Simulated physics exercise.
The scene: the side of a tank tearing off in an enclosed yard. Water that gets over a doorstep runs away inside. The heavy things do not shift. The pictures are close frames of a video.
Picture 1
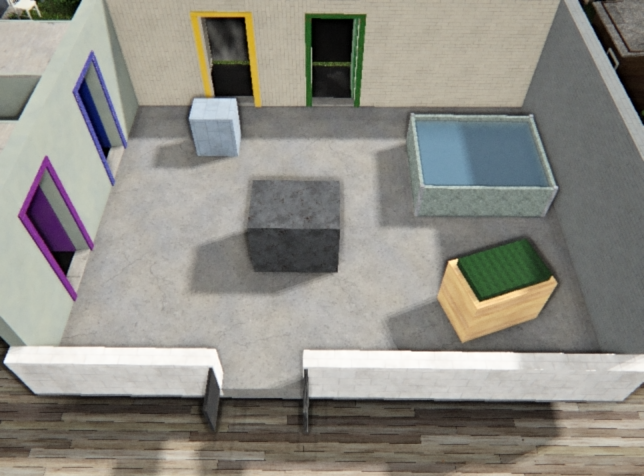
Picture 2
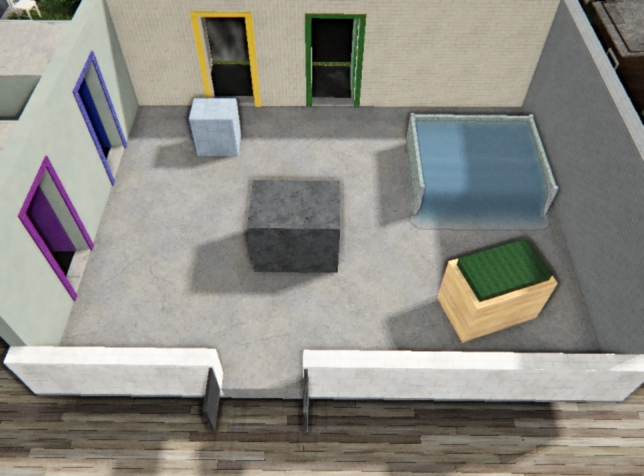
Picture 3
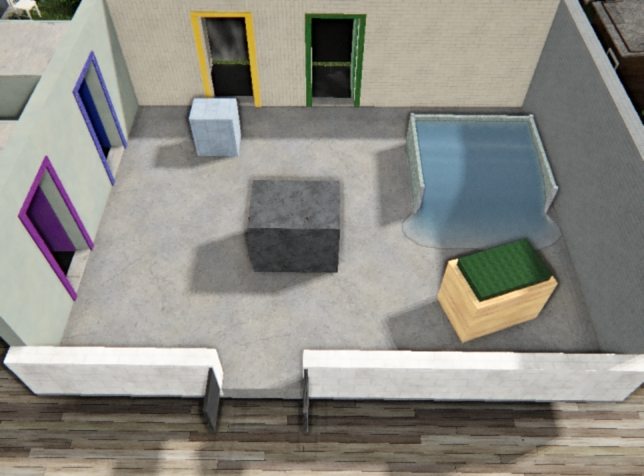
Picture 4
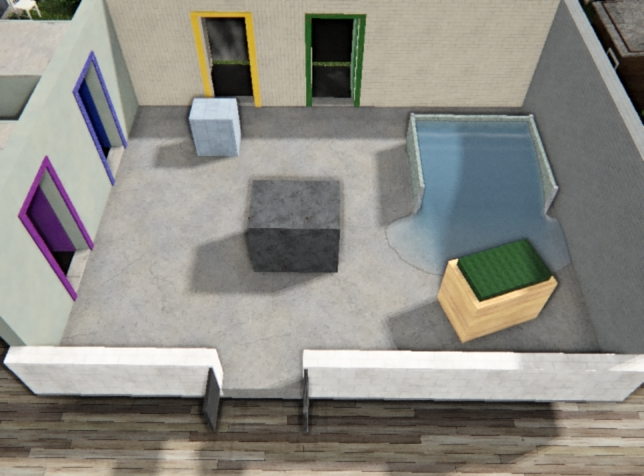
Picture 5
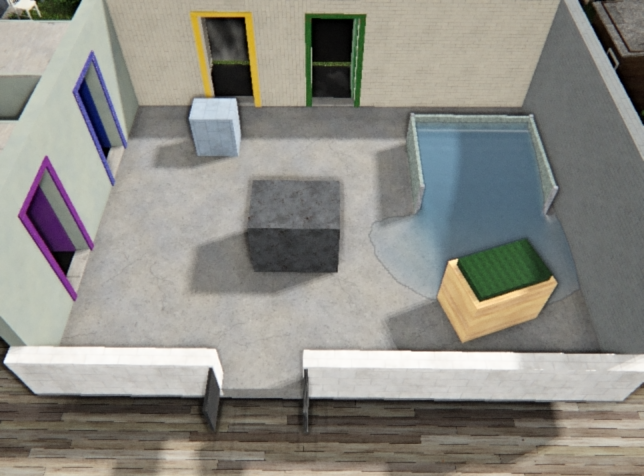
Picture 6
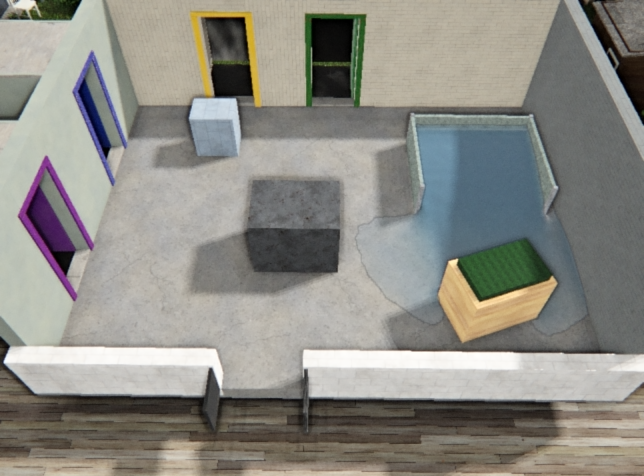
Water pours from the front of a glass-sided tank in an enclosed yard as that side gives way, then spreads forward and left across the grey floor and around a wooden box with a green top.
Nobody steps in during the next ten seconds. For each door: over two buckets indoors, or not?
One by one: The yellow door holds within the limit; the blue door holds within the limit; the green door holds within the limit; the purple door floods.
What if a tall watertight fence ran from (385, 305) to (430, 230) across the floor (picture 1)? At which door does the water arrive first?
I say the one in purple.
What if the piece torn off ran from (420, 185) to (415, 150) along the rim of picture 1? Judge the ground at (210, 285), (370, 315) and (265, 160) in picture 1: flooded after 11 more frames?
In that order: Free of water, awash, under water.
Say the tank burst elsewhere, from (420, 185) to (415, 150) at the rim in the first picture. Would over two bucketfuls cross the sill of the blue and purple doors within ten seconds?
One by one: The blue door passes that mark, the purple door floods.
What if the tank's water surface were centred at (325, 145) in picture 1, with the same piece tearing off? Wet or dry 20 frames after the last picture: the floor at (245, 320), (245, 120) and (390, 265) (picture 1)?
In turn: Flooded, clear, wet.
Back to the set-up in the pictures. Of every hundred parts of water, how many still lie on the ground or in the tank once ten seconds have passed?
I make it 82 per cent.
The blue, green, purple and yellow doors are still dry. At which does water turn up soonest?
It is the door marked purple.
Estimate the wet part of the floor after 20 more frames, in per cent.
I make it 45 per cent.
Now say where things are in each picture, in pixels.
The water tank at (479, 153) is whole and still, in the first picture.
Water pours out at (481, 206) and has run to (412, 217), in the second picture.
Water pours out at (481, 207) and has run to (407, 225), in the third picture.
The front is at (570, 259), out from the gap at (481, 208), in the fourth picture.
Water pours out at (481, 208) and has run to (401, 278), in the fifth picture.
Water pours out at (481, 208) and has run to (424, 317), in the sixth picture.
A moment on, water covers 20 % of the floor; the yellow door not reached, the blue door not reached, the green door not reached, the purple door not reached.
Next, water covers 30 % of the floor; the yellow door not reached, the blue door not reached, the green door not reached, the purple door not reached.
Then, water covers 45 % of the floor; the yellow door not reached, the blue door not reached, the green door not reached, the purple door not reached.
Later, water covers 65 % of the floor; the yellow door not reached, the blue door wet at the sill, nothing in, the green door wet at the sill, nothing in, the purple door over two buckets in.
In the end, water covers 90 % of the floor; the yellow door wet at the sill, nothing in, the blue door wet at the sill, nothing in, the green door wet at the sill, nothing in, the purple door far over two buckets in.
